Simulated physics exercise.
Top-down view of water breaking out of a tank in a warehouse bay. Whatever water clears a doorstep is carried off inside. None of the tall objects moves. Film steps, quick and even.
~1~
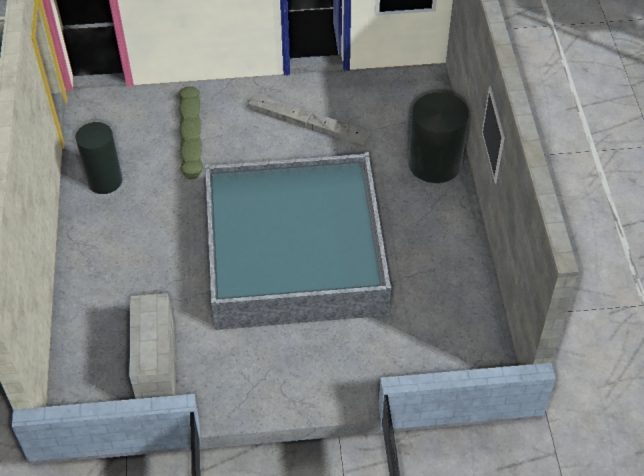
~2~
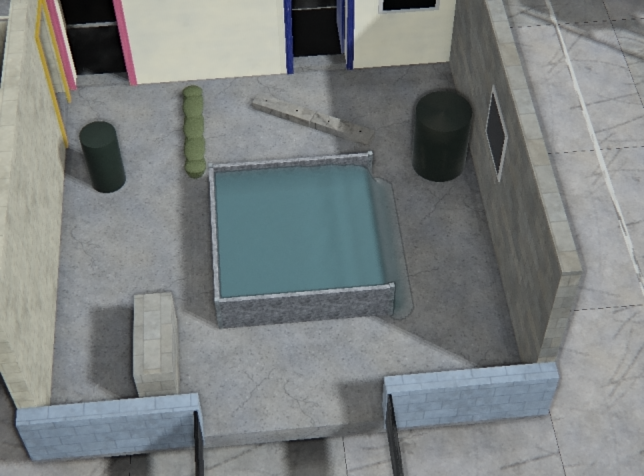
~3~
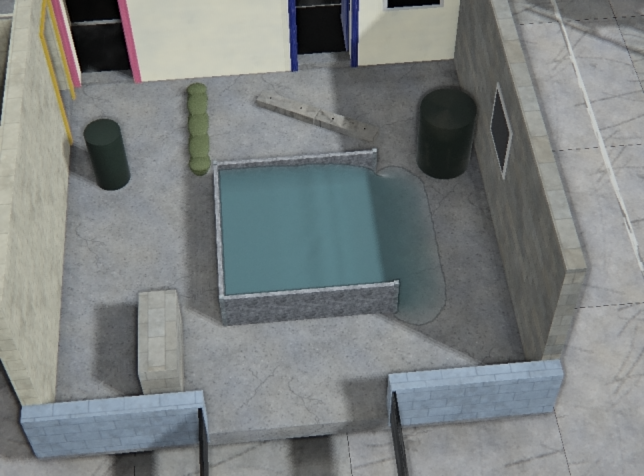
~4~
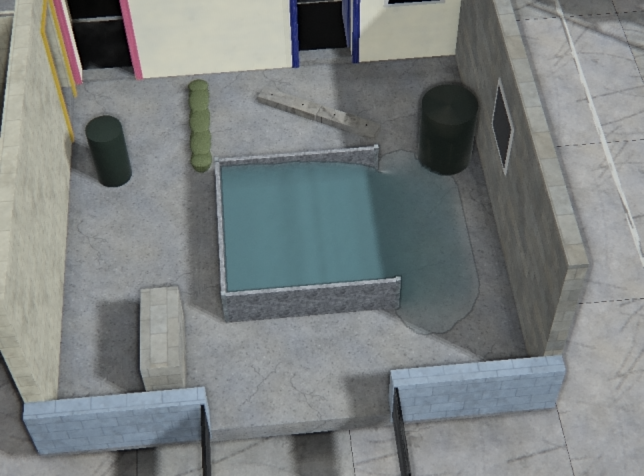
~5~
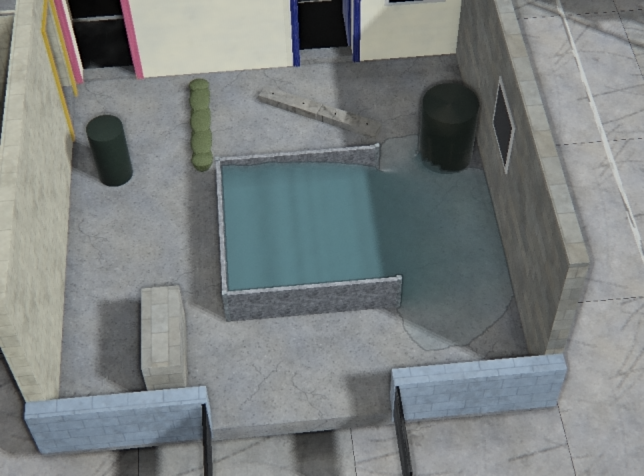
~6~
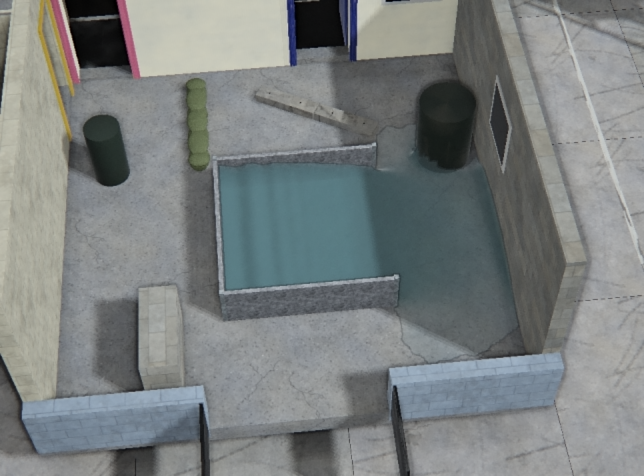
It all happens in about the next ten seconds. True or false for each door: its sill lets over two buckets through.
The yellow door false; the blue door false; the pink door false.
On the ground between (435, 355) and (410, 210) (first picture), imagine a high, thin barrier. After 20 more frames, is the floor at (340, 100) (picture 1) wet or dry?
There: Flooded.
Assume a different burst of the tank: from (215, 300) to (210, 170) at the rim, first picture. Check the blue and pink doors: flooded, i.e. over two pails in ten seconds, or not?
Note - blue door: Below threshold; pink door: Above threshold.
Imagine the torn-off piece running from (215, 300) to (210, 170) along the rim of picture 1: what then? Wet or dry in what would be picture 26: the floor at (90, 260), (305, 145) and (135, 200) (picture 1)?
The first spot is swamped, the second spared, the third swamped.
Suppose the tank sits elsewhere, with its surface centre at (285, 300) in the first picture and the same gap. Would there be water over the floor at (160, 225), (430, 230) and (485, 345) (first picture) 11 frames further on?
Spot by spot, in the order asked: Untouched, swamped, swamped.
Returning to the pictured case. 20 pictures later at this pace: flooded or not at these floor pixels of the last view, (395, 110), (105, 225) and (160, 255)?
Lab note, in the order given: Wet through, unwetted, unwetted.
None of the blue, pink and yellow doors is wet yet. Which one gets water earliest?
Answer: The door marked blue.
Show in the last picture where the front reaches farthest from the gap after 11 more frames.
Roughly at (445, 53).
A moment on, water covers 20 % of the floor; the yellow door not reached, the blue door not reached, the pink door not reached.
Next, water covers 30 % of the floor; the yellow door not reached, the blue door not reached, the pink door not reached.
Then, water covers 50 % of the floor; the yellow door not reached, the blue door wet at the sill, nothing in, the pink door not reached.
Later, water covers 80 % of the floor; the yellow door not reached, the blue door wet at the sill, nothing in, the pink door wet at the sill, nothing in.
In the end, water covers 95 % of the floor; the yellow door wet at the sill, nothing in, the blue door wet at the sill, nothing in, the pink door under two buckets in.
